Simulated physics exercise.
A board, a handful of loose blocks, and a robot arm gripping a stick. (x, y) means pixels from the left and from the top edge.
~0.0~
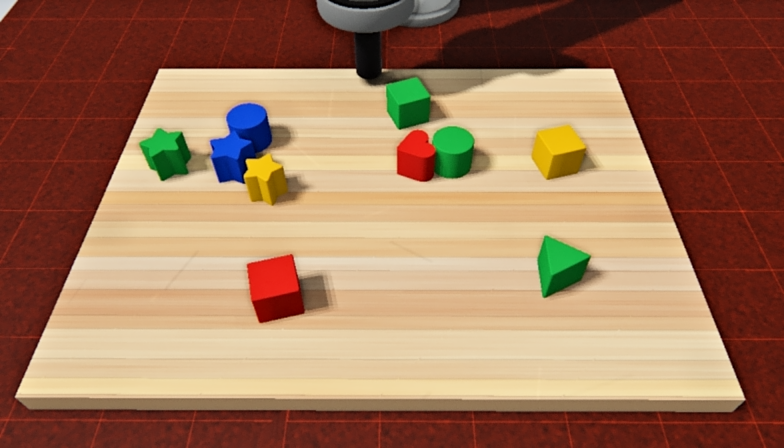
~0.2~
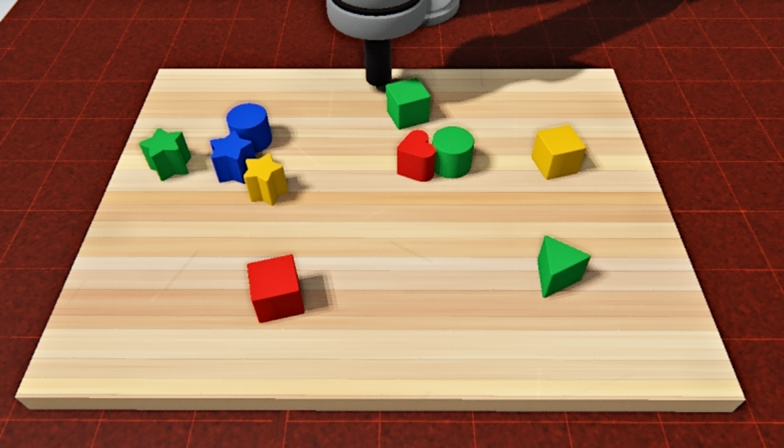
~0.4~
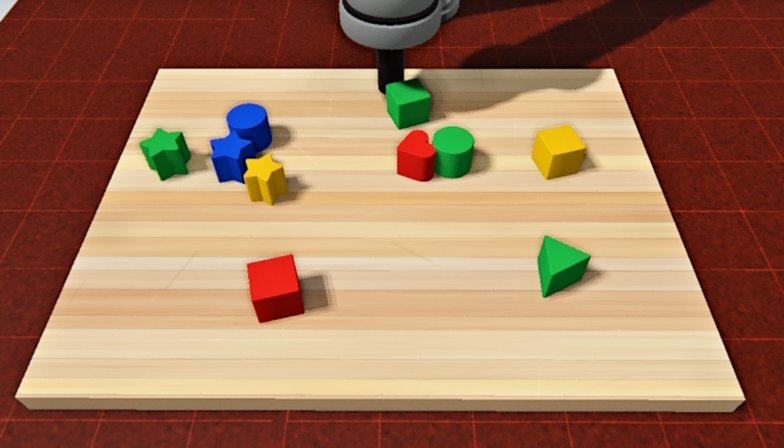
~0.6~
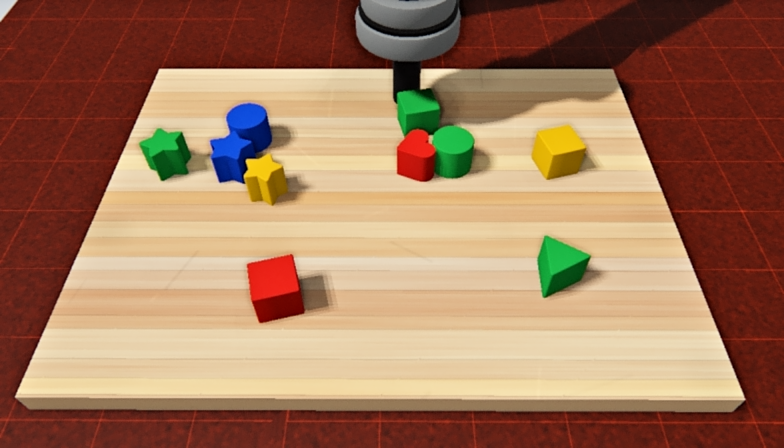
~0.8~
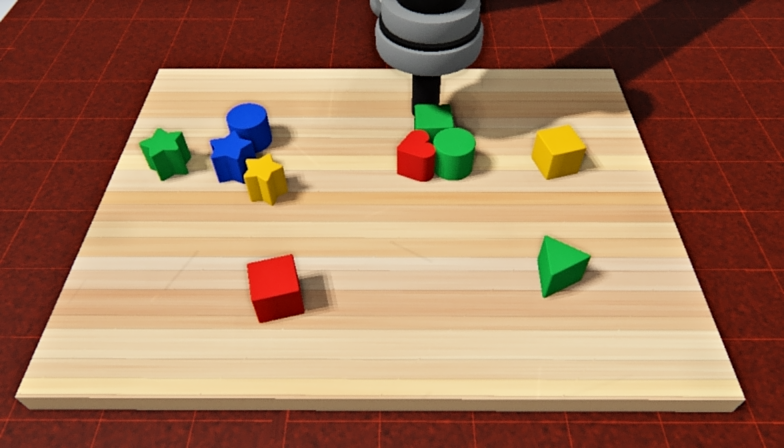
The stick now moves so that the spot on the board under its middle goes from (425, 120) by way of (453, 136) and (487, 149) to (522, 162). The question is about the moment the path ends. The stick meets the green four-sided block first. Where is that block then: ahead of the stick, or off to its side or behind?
The stick has moved past the green four-sided block by the time the path ends.
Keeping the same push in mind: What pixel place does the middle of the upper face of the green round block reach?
I'd place it at (469, 171), taking the centre of its top.
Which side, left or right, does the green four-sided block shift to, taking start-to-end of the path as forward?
That's a shift to the right.
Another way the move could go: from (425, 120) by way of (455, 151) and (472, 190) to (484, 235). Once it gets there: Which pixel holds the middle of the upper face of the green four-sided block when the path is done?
In the picture, it is at (507, 238).
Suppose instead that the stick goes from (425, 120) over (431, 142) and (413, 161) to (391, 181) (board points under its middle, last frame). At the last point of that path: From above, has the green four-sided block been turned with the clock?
Answer: No.
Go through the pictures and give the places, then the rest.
Stick's lower end at (369, 72); red heart block at (417, 144); green four-sided block at (408, 90); green round block at (454, 139); yellow four-sided block at (562, 139), in the first picture.
Stick at (379, 79); blocks still, in the second picture.
Stick at (391, 88); blocks still, in the third picture.
Stick at (406, 99); green four-sided block at (418, 100), in the fourth picture.
Stick at (425, 112); red heart block at (417, 144); green four-sided block at (434, 115); green round block at (455, 141); yellow four-sided block at (562, 139), in the fifth picture.
What follows on the original path. One third of the way, stick at (455, 128); red heart block at (418, 147), turned 15° clockwise; green four-sided block at (463, 132); green round block at (467, 160).
Two thirds of the way, stick at (488, 141); red heart block at (418, 147), turned 15° clockwise; green four-sided block at (481, 144), turned 30° clockwise; green round block at (469, 171).
At the end, stick at (524, 154); red heart block at (418, 147), turned 15° clockwise; green four-sided block at (481, 145), turned 30° clockwise; green round block at (469, 171); yellow four-sided block at (565, 139).
